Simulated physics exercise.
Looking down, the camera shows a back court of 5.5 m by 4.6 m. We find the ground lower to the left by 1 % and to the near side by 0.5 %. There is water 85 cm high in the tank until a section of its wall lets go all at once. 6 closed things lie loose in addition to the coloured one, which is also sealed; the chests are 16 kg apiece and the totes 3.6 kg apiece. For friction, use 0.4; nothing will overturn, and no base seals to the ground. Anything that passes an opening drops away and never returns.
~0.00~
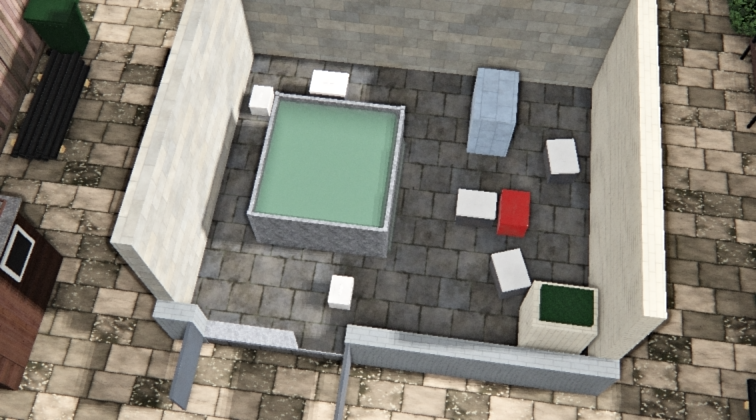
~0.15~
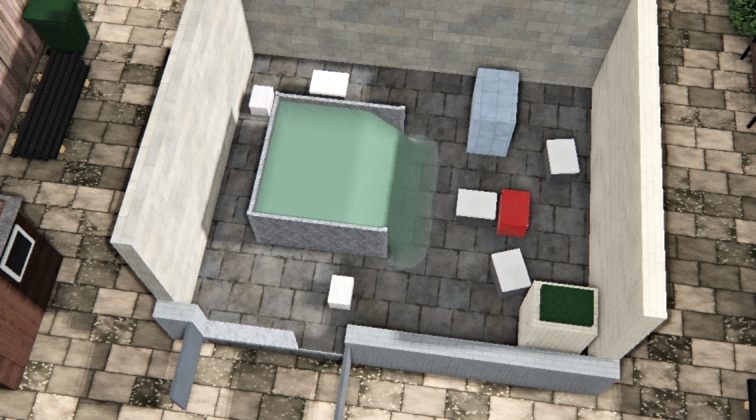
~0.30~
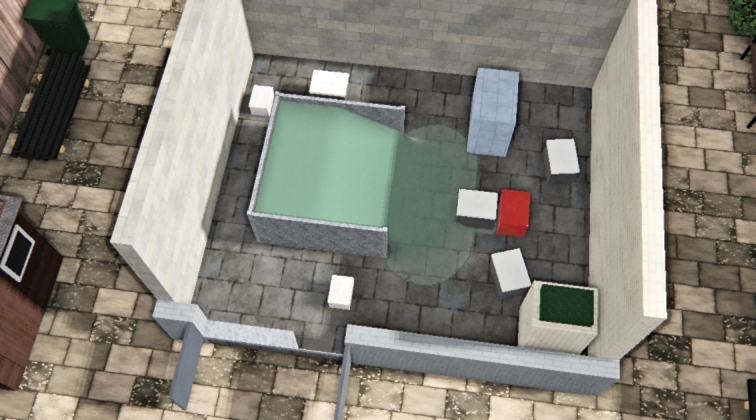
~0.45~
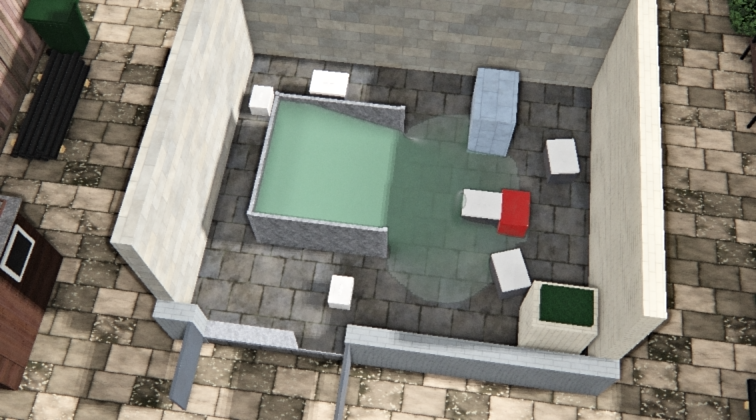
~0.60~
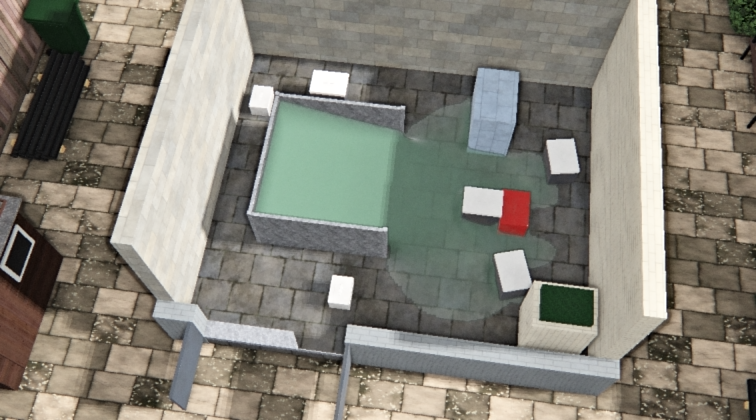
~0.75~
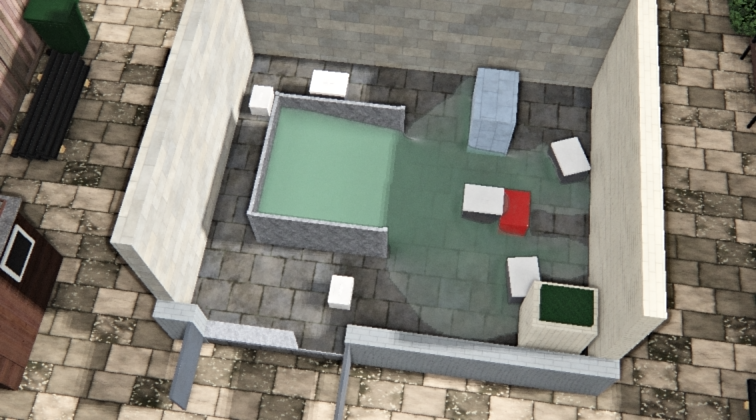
To begin with, green water fills a square tank in a walled court, with white boxes and a red one on the paving. The tank's right side opens and water spreads rightward around the red box, nudging the white box beside it, then slightly shifting two more white boxes farther right.
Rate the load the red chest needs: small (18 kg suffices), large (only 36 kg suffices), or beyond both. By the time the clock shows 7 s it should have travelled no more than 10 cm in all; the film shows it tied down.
Beyond both.
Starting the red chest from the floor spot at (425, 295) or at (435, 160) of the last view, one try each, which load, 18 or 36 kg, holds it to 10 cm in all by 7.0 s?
Well, nothing does it for the first, nothing does it for the second.
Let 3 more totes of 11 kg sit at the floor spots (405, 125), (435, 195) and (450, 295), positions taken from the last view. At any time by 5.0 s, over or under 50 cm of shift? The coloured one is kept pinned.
First one went beyond, second went beyond, third went beyond.
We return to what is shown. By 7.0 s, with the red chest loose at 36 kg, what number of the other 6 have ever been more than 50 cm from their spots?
Result: 6.
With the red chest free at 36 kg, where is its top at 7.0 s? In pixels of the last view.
Near (431, 222).
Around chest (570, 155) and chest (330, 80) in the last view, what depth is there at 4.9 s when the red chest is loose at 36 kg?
Roughly 14 and 23 cm.
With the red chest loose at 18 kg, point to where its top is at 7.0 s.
About pixel (438, 246).
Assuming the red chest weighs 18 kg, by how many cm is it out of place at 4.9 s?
Roughly 30 cm.
After 1.4 s the red chest would be 95 cm from its start with 18 kg and 96 cm from its start with 36 kg; 31 cm of water round it then.
After 3.1 s the red chest would be 47 cm from its start with 18 kg and 42 cm from its start with 36 kg; 24 cm of water round it then.
After 4.9 s the red chest would be 26 cm from its start with 18 kg and 115 cm from its start with 36 kg; 13 cm of water round it then.
After 7.0 s the red chest would be 128 cm from its start with 18 kg and 123 cm from its start with 36 kg; 9 cm of water round it then.
